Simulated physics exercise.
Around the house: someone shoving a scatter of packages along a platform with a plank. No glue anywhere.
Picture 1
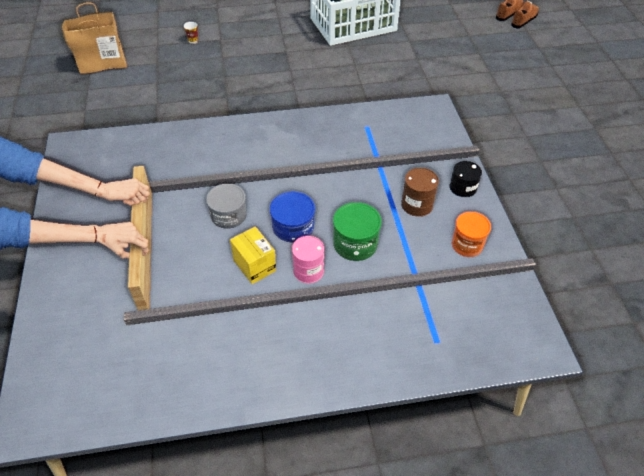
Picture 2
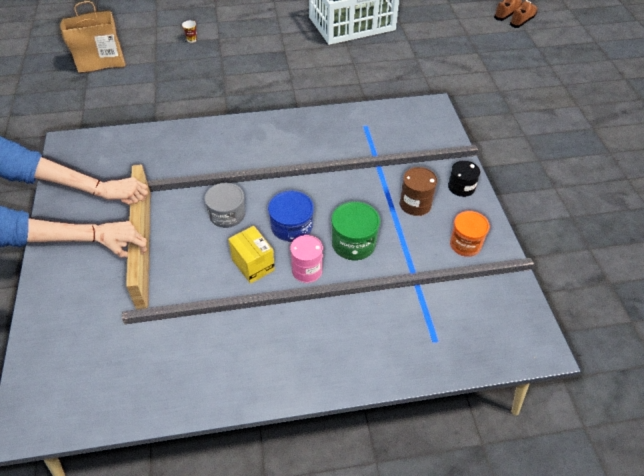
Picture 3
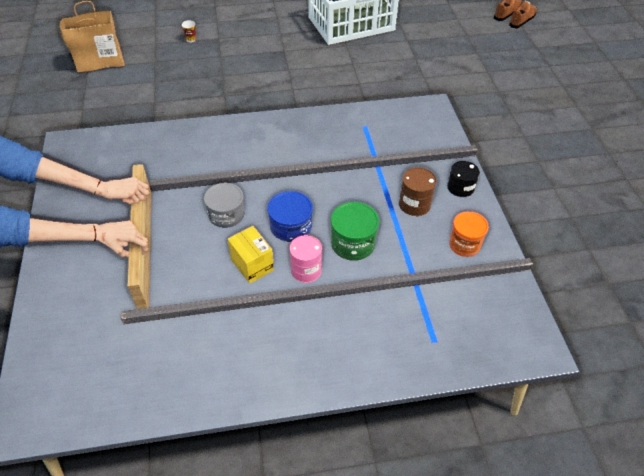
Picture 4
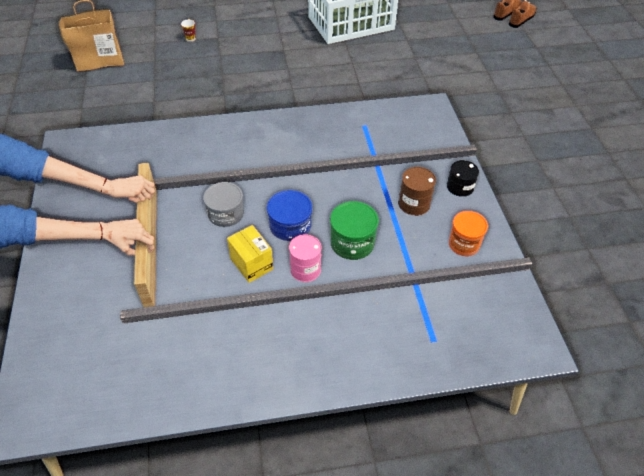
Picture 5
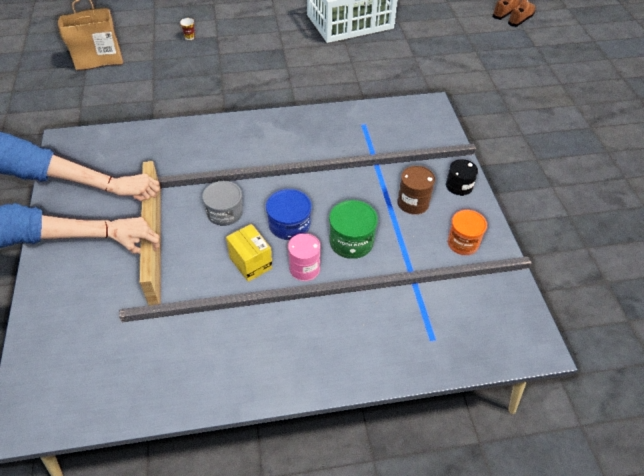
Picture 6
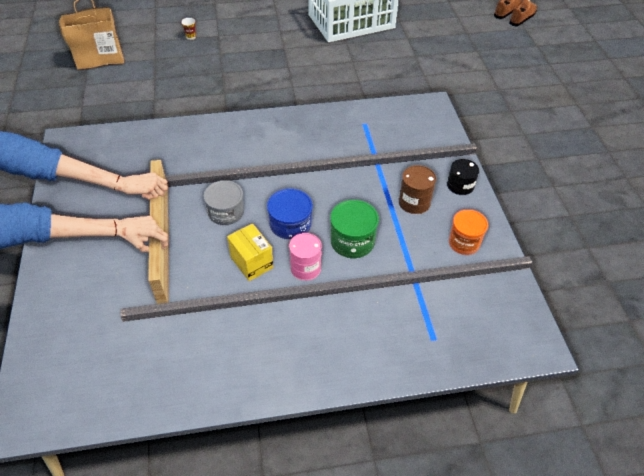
On a gray table set over a dark tiled floor, two hands hold a wooden plank at the left of a scatter of colorful cans and a yellow box. The plank stays still at first, then slides slightly right between two rails, while the containers remain in place, untouched.
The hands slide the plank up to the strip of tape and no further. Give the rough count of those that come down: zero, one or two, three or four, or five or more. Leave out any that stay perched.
Here the number that fall off is zero.
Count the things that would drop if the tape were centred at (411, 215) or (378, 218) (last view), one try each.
Try by try, 0 and 0.
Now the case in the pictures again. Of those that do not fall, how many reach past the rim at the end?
The number is 0.
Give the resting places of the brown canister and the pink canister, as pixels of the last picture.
Near (443, 181) and (447, 249).
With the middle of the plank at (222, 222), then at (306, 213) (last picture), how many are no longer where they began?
First 1, then 5.
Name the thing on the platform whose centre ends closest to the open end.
It is the black canister.
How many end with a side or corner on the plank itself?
The number is 3.
Soon after, none off yet; black canister at rest near (463, 177); orange pail at rest near (467, 233); brown canister at rest near (417, 190).
At rest, the number that fall off is zero.
